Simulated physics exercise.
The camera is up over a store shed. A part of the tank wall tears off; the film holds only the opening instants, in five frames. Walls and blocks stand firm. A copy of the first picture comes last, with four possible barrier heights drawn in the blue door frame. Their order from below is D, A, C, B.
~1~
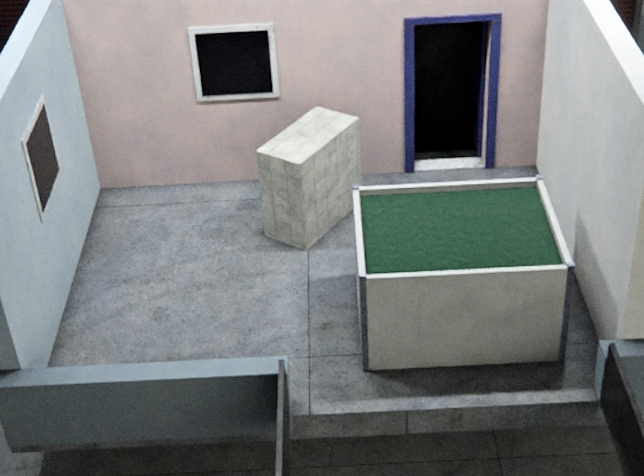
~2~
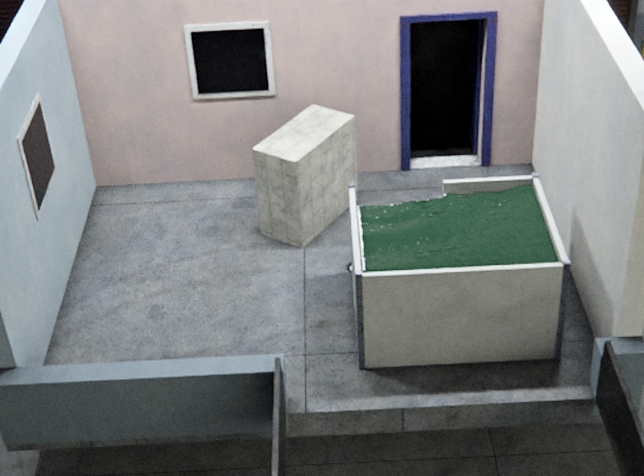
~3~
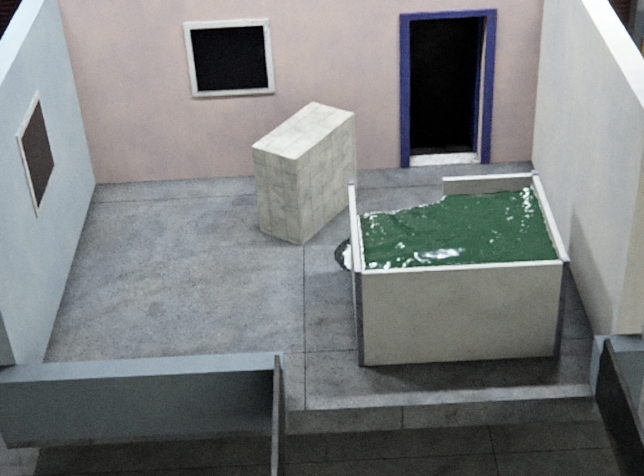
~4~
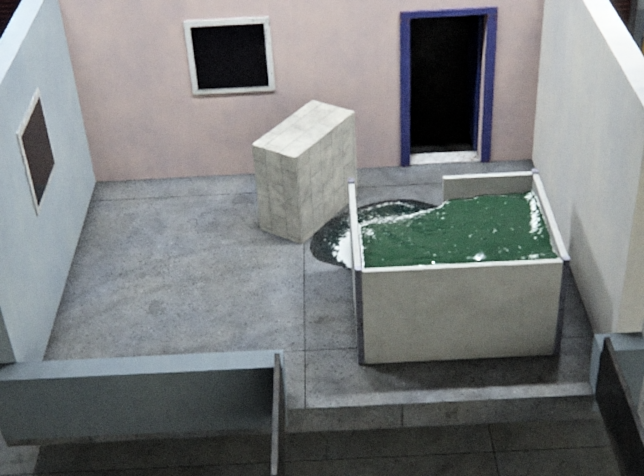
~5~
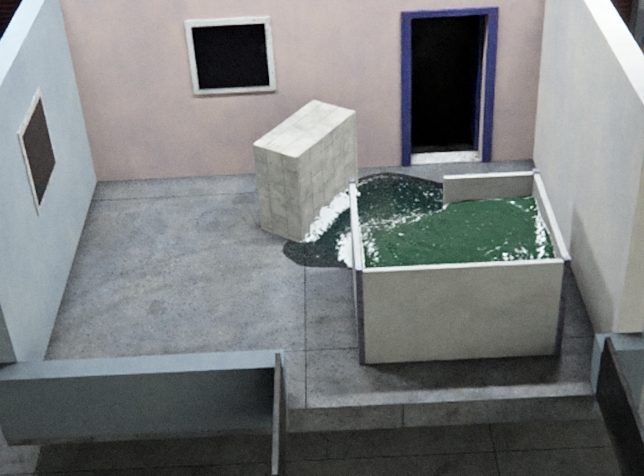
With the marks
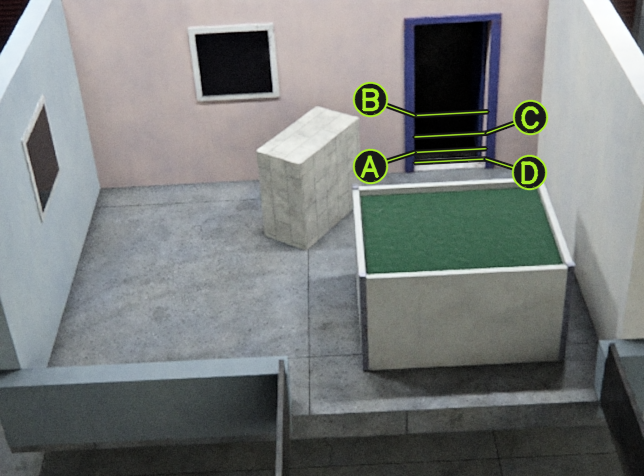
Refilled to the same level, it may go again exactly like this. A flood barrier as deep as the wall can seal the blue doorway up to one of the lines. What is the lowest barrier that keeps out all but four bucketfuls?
C.
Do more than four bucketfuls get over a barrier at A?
Yes, it does.
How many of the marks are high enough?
Two.
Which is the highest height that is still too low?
The answer is A.
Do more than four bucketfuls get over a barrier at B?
No, not at all.
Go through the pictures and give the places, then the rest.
Water in the tank at rest, its middle at (456, 231); foot of the blue doorway at (449, 170); open gate at (443, 344).
Water covers 2 % of the ground, its front hidden from here.
Water covers 4 % of the ground, its front hidden from here.
Water covers 9 % of the ground and shows as far out as (333, 225).
Water covers 16 % of the ground and shows as far out as (374, 177).
On the marked copy, A at (450, 150); B at (451, 113); C at (450, 135); D at (450, 160); from the bottom up D, A, C, B.
With A, some 20 bucketfuls get in.
With B, nothing gets over.
With C, a bucket or two gets in.
With D, dozens of bucketfuls pour in.
